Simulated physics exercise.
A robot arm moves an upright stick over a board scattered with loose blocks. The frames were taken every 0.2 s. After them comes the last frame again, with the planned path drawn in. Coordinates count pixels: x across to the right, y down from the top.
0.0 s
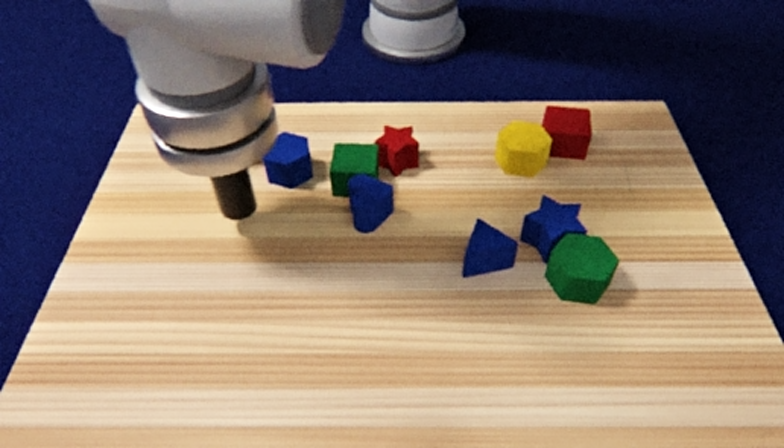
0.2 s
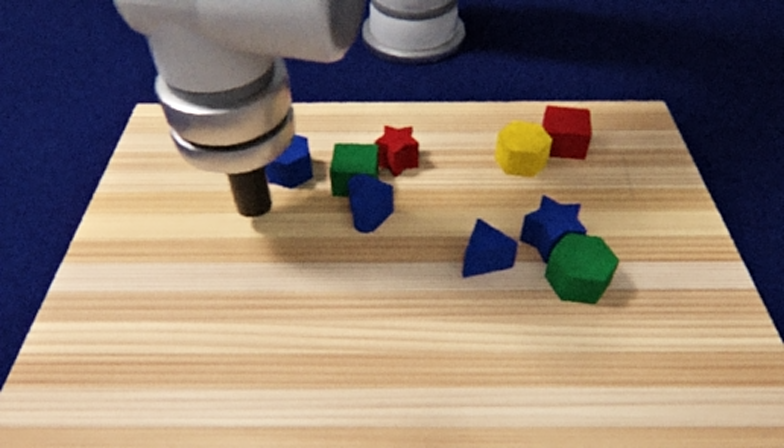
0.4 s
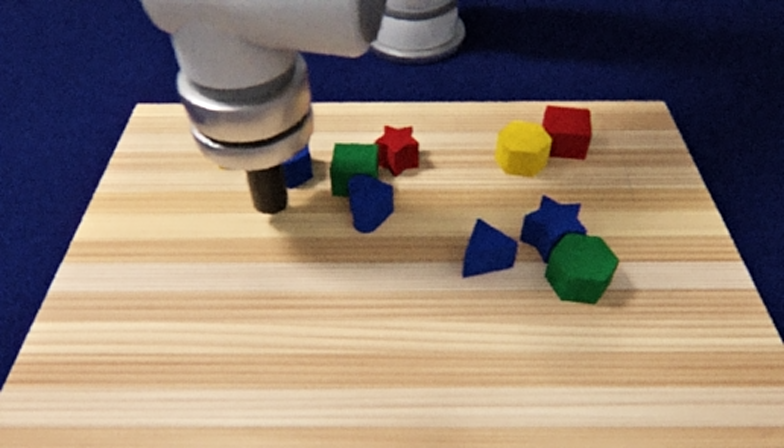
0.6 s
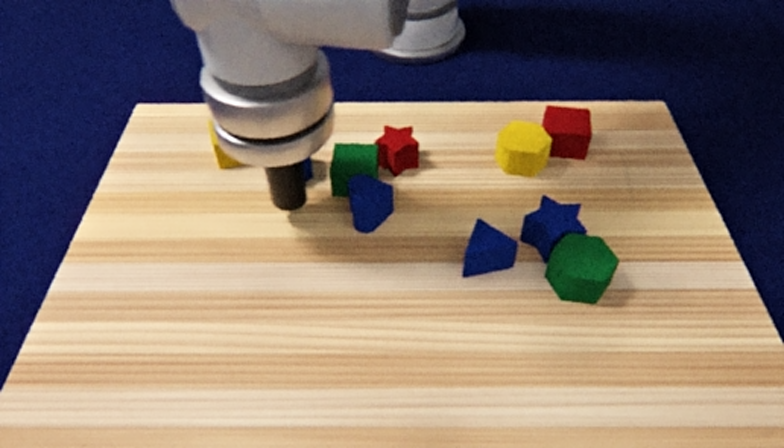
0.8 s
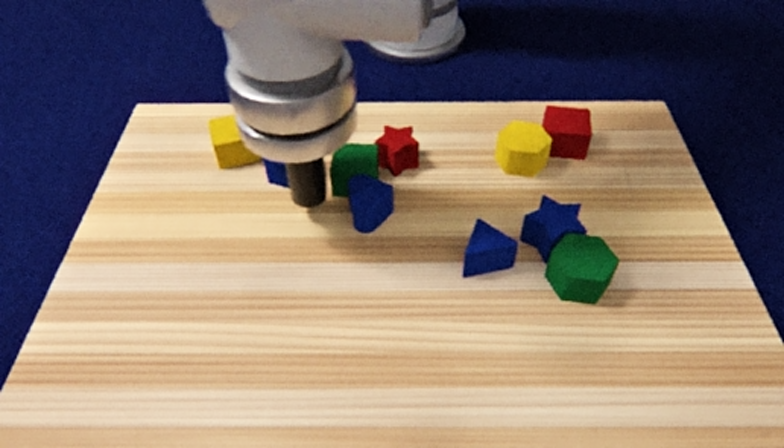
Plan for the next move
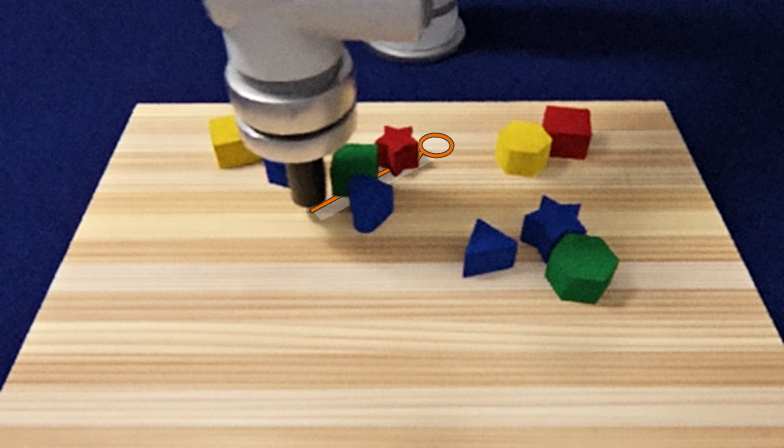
A robot arm holding a dark upright stick glided slowly to the right across a wooden board, passing in front of a blue block, while the scattered red, yellow, green and blue blocks stayed still.
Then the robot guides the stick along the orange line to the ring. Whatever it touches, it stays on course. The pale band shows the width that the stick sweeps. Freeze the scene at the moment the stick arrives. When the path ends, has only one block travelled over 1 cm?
I expect not.
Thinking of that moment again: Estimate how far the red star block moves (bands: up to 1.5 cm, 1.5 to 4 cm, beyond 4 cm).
Of the three bands, it's over 4 cm.
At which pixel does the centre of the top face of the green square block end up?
Pixel (432, 97).
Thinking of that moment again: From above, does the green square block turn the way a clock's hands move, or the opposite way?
Viewed from above: Anti-clockwise.
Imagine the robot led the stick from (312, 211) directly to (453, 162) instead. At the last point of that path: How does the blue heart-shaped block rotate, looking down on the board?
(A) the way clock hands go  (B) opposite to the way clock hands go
A: The way clock hands go.
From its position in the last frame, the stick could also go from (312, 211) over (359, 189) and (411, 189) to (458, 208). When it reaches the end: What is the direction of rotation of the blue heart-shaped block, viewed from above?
Viewed from above, clockwise.
Drawn move, straight from (312, 211) to (436, 145).
The first path, step by step. One third of the way, stick (355, 172); green square block (387, 138); red star block (421, 122), turned 25° clockwise.
Two thirds of the way, stick (398, 150); green square block (419, 114), turned 25° anticlockwise; red star block (453, 104), turned 25° clockwise.
At the end, stick (437, 130); green square block (432, 97), turned 75° anticlockwise; blue heart-shaped block still; red star block (472, 92), turned 50° clockwise.
